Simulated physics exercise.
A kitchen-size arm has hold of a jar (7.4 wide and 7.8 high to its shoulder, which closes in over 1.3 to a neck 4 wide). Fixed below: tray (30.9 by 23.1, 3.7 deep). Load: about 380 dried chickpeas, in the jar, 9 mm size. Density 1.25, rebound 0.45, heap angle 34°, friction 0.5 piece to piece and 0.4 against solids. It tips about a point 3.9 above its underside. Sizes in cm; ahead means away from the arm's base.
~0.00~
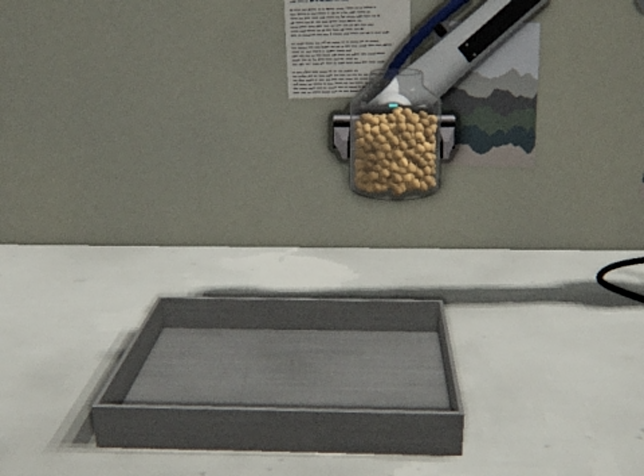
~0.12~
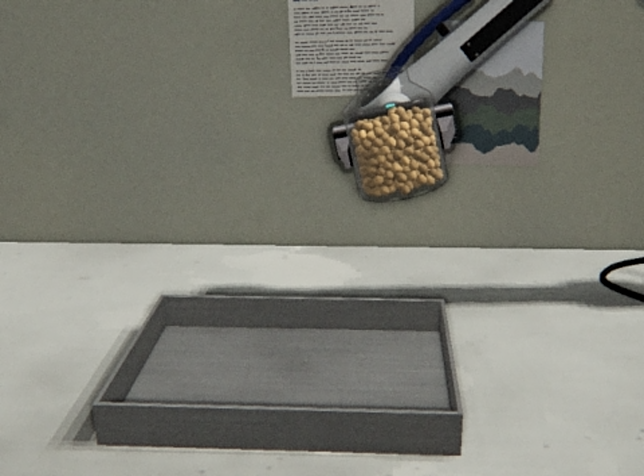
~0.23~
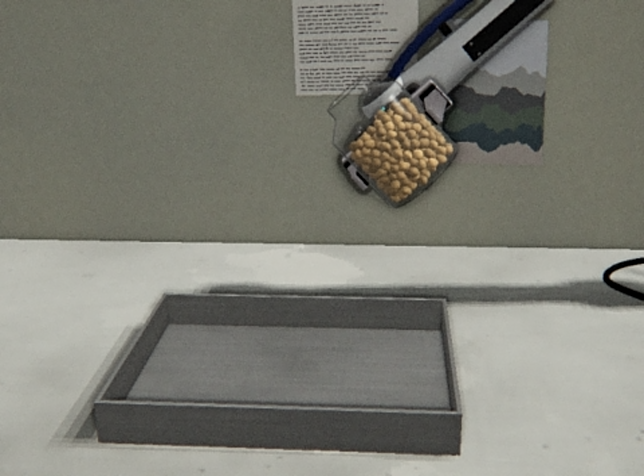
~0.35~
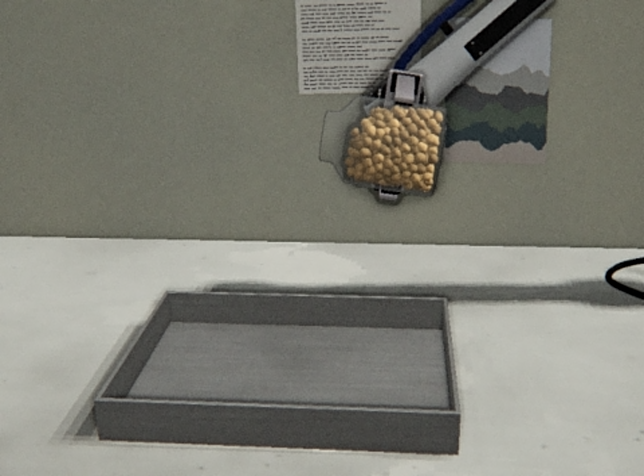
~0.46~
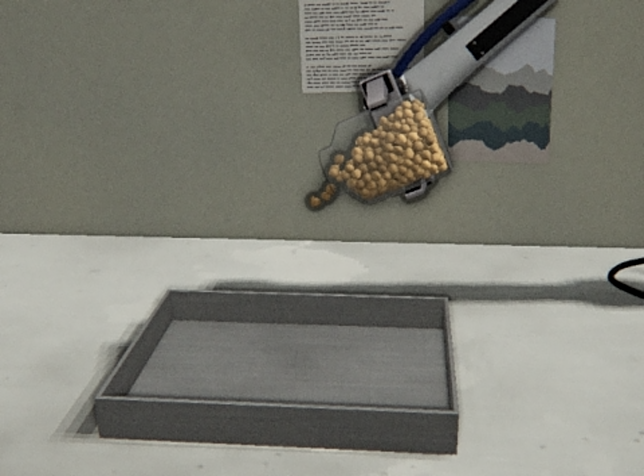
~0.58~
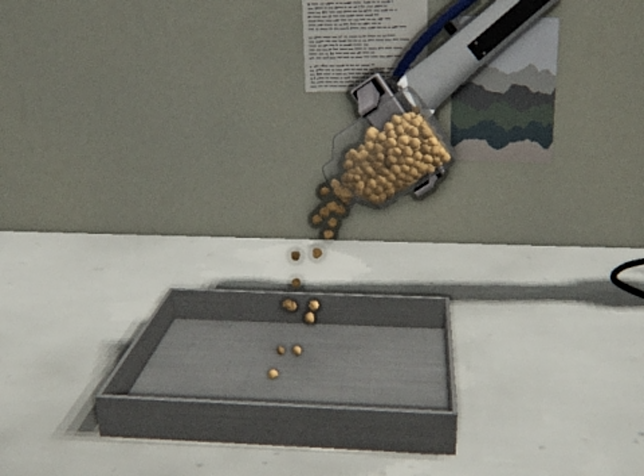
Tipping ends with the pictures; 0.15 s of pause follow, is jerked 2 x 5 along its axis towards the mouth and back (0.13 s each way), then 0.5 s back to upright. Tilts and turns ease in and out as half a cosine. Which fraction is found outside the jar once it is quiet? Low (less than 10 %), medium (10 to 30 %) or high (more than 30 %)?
Answer: High; more than 30 % of the dried chickpeas finish outside the jar.
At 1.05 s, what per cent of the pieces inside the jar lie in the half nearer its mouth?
Some 60 per cent.
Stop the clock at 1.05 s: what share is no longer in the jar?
Some 25 per cent.
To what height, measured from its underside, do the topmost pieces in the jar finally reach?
Roughly 5.5 cm.
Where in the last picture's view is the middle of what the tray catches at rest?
Near (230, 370).
By 1.05 s, tipped 125°, highest piece 25 above the table; 282 in the jar, 92 in the tray, 7 in flight or on a rim.
By 1.52 s, tipped 56°, highest piece 27 above the table; 224 in the jar, 150 in the tray, 7 in flight or on a rim.
By 1.95 s, upright, highest piece 26 above the table; 223 in the jar, 157 in the tray, 1 in flight or on a rim.
By 2.65 s, upright, highest piece 25 above the table; 223 in the jar, 158 in the tray.
Final count, 223 in the jar, 158 in the tray. That is 41 % outside the jar.
